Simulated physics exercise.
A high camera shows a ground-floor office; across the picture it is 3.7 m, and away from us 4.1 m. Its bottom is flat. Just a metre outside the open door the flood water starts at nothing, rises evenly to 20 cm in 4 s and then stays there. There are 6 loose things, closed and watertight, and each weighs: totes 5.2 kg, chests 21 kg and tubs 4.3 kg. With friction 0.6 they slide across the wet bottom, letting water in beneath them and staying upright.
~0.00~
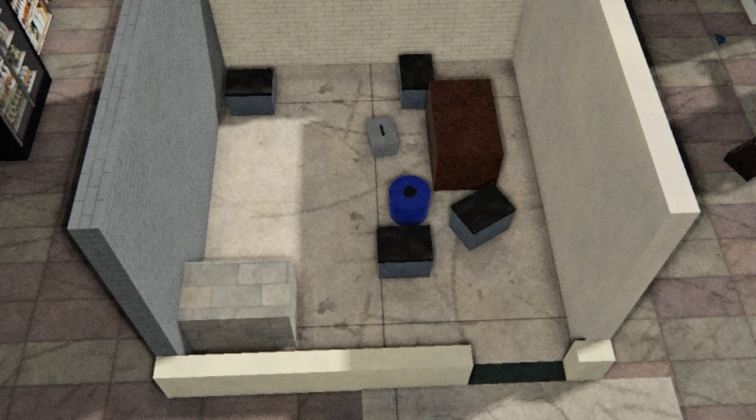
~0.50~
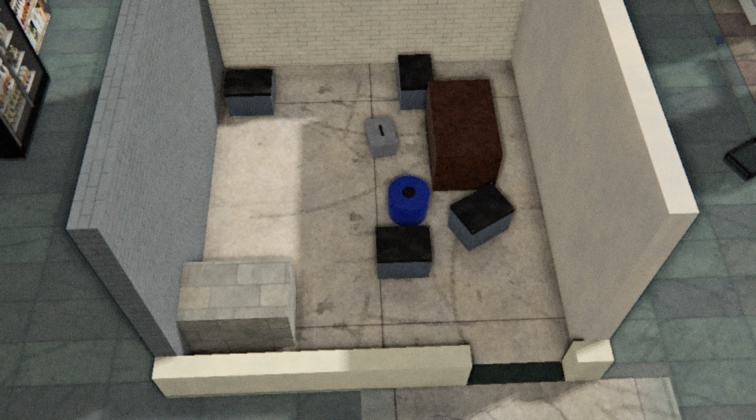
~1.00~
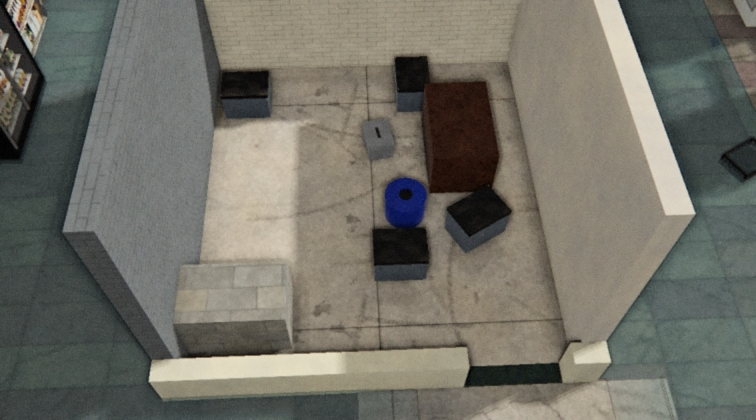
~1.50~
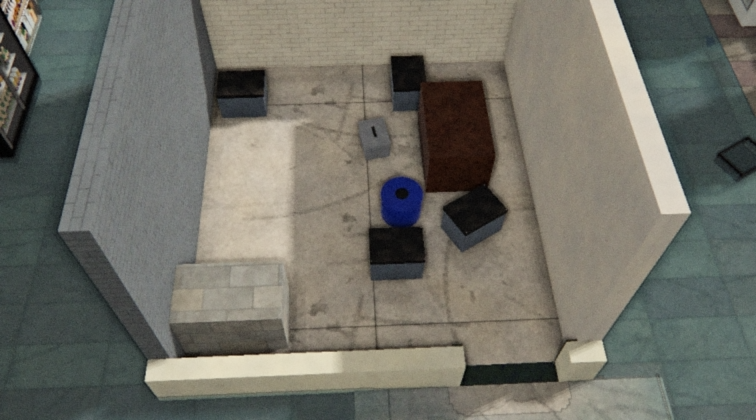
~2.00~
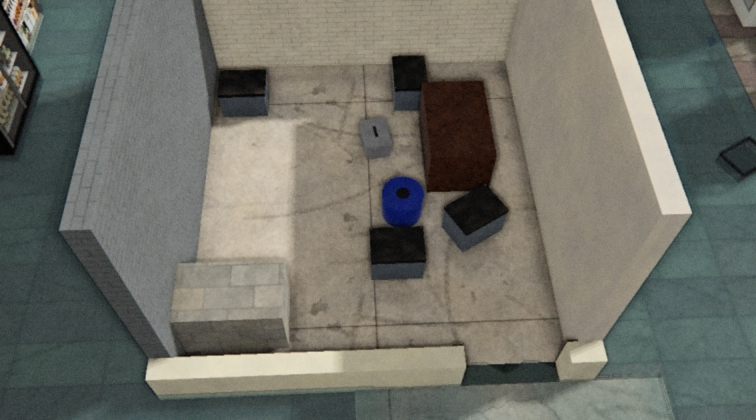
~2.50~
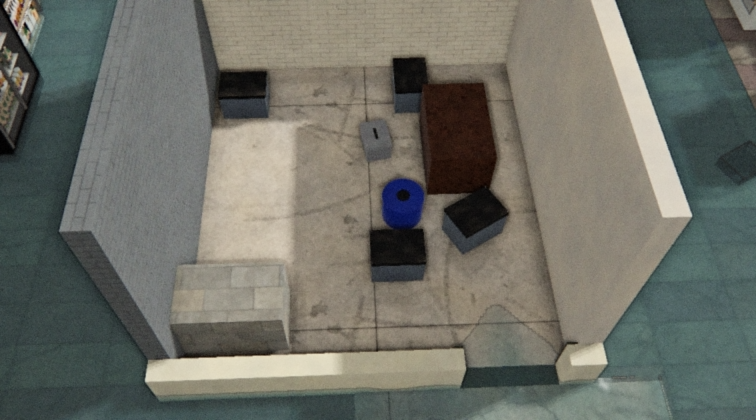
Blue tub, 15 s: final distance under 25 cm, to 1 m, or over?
Over.
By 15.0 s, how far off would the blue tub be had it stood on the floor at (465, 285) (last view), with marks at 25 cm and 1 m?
Short answer, it is taken a long way.
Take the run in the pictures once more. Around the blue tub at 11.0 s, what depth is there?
Roughly 8 cm.
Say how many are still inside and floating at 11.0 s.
Count: 3.
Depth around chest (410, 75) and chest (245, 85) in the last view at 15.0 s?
10 and 13 cm.
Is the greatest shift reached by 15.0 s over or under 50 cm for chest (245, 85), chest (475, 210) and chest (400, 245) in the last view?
Order as asked: Beyond, below, below.
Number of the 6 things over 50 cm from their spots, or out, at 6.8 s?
The number by then is 1.
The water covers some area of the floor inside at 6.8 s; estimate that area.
Roughly 10.5 m2 of it is wet.
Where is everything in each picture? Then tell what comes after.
The first frame shows the blue tub at (410, 192) rests on the ground; 0.0 m2 under water; 0 of 6 have shifted.
The second frame shows the blue tub at (409, 193) rests on the ground; 0.0 m2 under water; 0 of 6 have shifted.
The third frame shows the blue tub at (406, 195), on the bottom; water covers 0.0 m2; 0 of 6 have shifted.
The fourth frame shows the blue tub at (402, 194), on the bottom; 0.0 m2 under water; 0 of 6 have shifted.
The fifth frame shows the blue tub at (403, 193) rests on the ground; water covers 0.0 m2; 0 of 6 have shifted.
The sixth frame shows the blue tub at (403, 196) rests on the ground; water covers 0.4 m2; 0 of 6 have shifted.
After 3.5 s the blue tub is near (403, 196), 0.0 m from its start, aground; 0 afloat.
After 6.8 s the blue tub is near (312, 156), 1.1 m from its start, aground; 0 afloat.
After 11.0 s the blue tub is near (262, 155), 1.6 m from its start, afloat; 3 afloat.
After 15.0 s the blue tub is near (232, 244), 1.8 m from its start, afloat; 6 afloat.
